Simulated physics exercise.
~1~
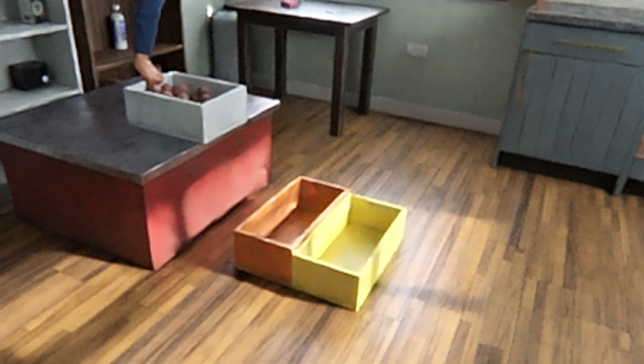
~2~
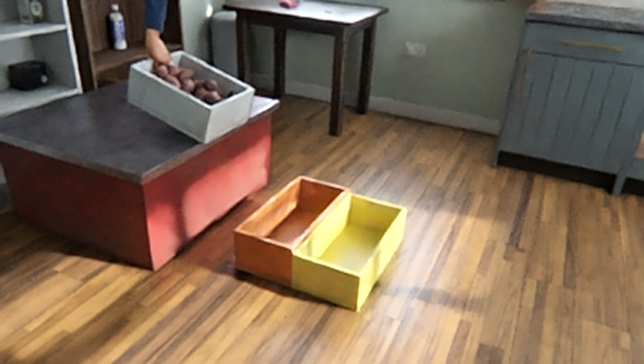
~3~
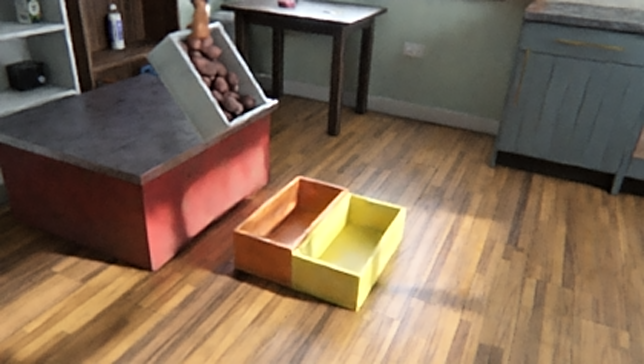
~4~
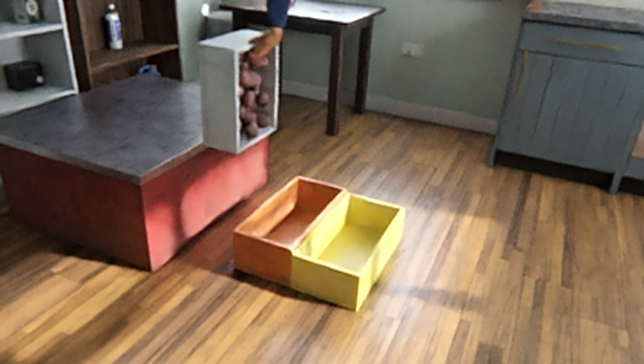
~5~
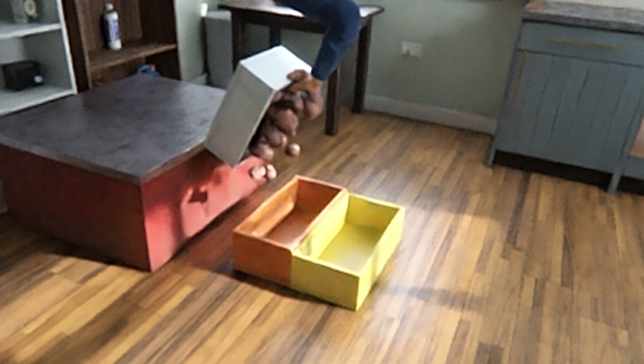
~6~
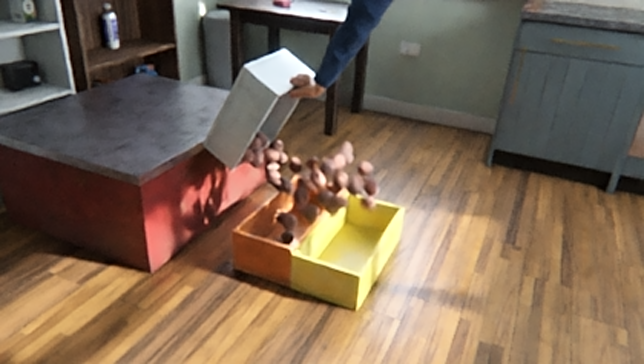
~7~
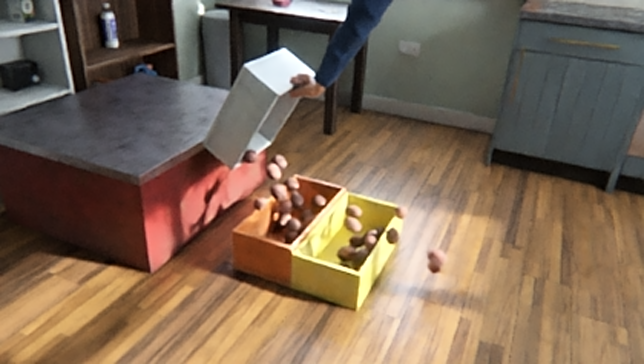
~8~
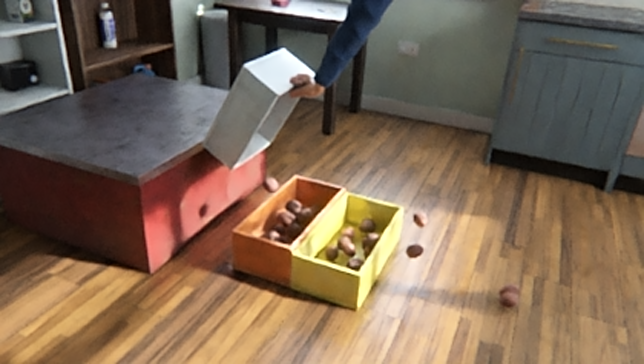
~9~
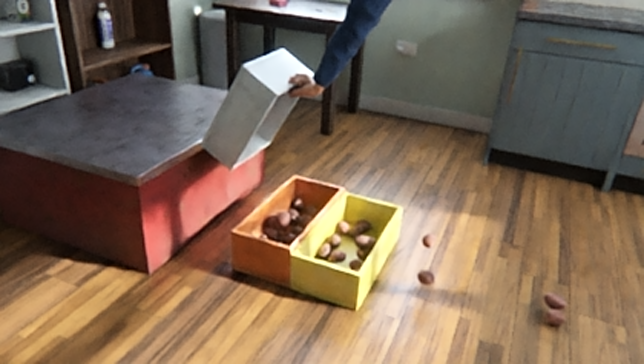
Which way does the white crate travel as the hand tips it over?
The white crate moves to the right as it is tipped over the end of the bench.
